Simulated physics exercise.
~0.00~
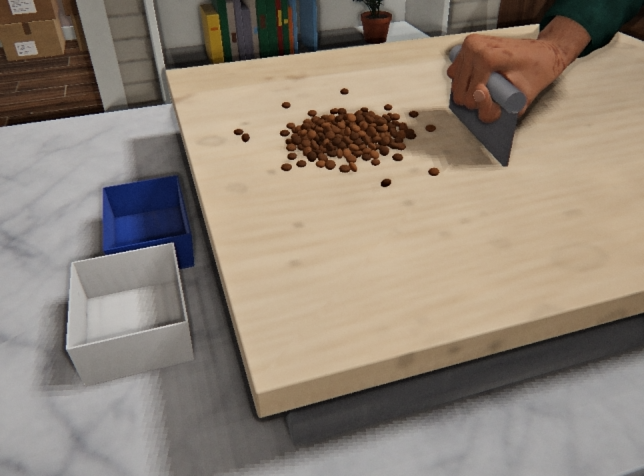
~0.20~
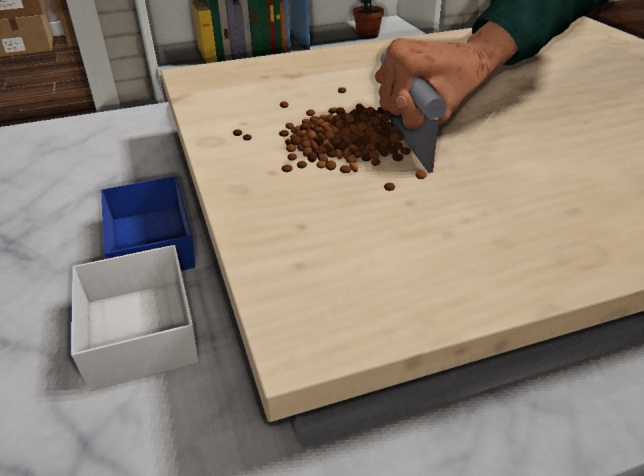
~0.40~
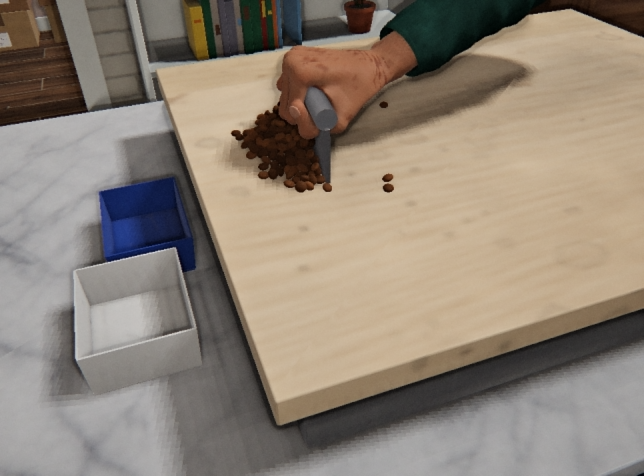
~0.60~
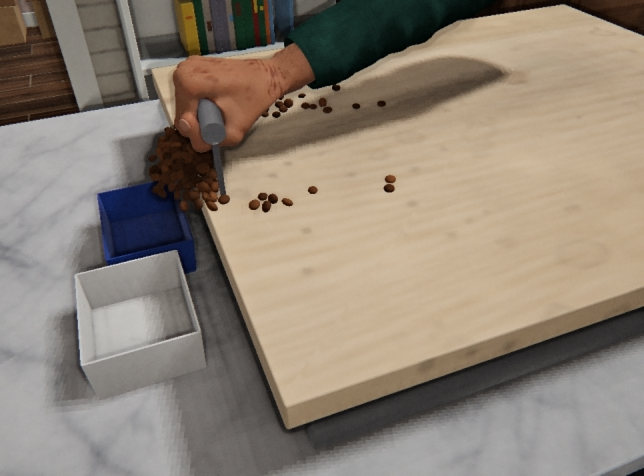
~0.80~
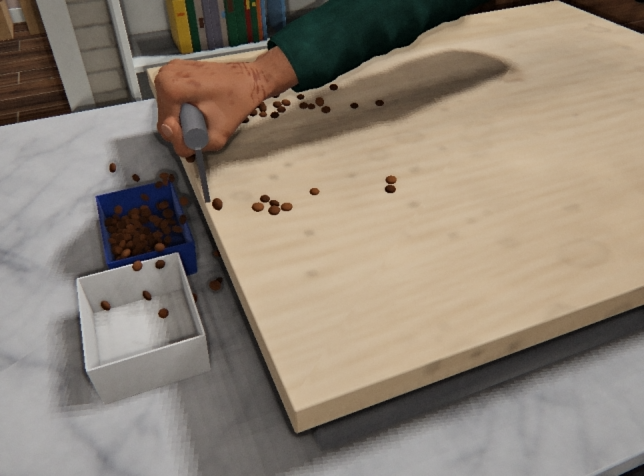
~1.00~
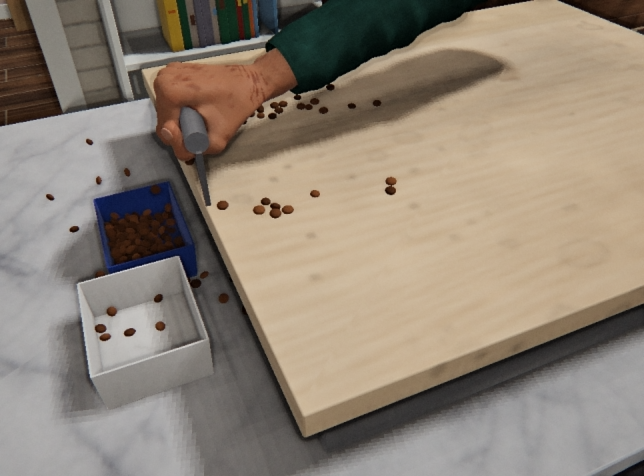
On a wooden board, a hand scrapes brown pieces left, dropping most into a blue tin.
